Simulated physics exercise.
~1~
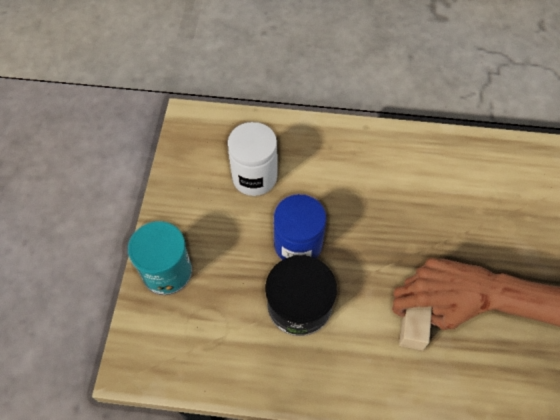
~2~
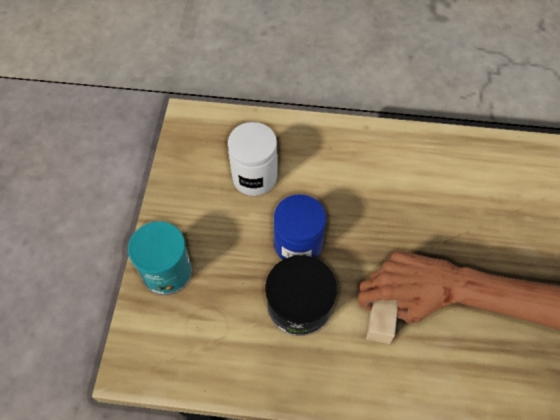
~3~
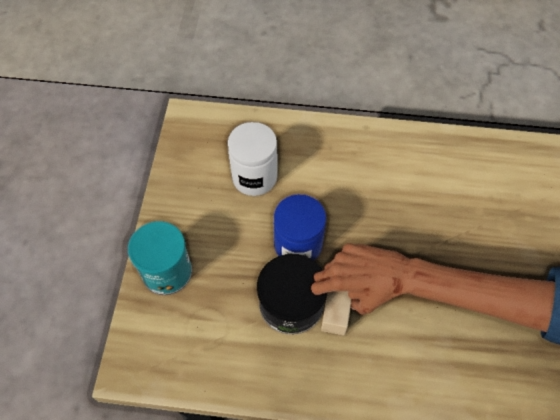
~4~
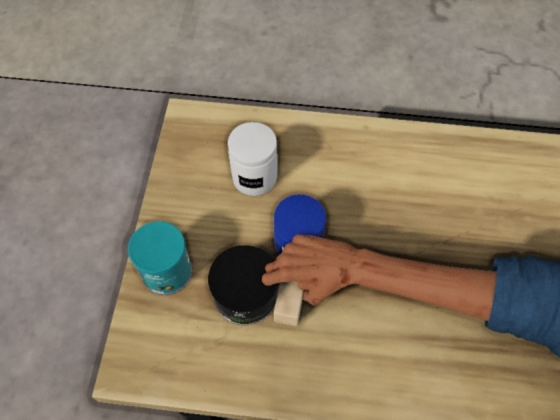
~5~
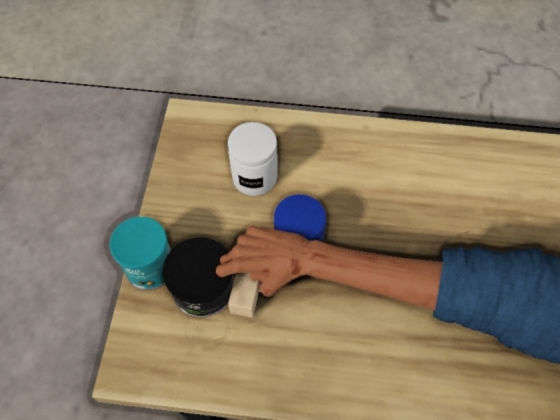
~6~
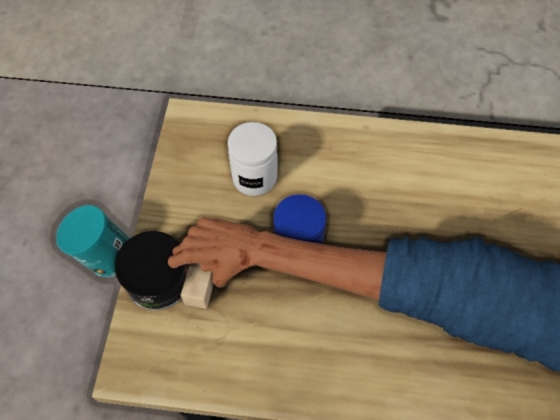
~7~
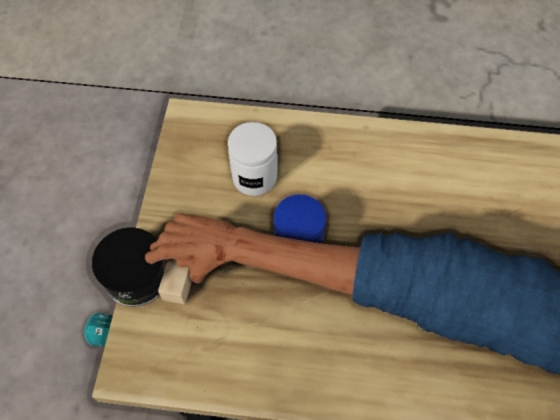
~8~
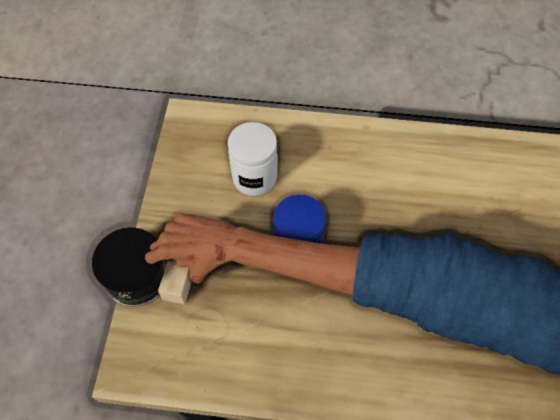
The clip opens on a wooden table holding a white jar, a blue jar, a black tub and a turquoise tin, with a hand gripping a small wooden block at the right. The hand slides the block left until it meets the black tub and starts pushing it along. The tub travels left into the turquoise tin, driving it toward the table's left edge. The tin tips over the edge and drops out of sight. The hand then stops, leaving the black tub jutting over the left edge, while the white and blue jars remain in place.
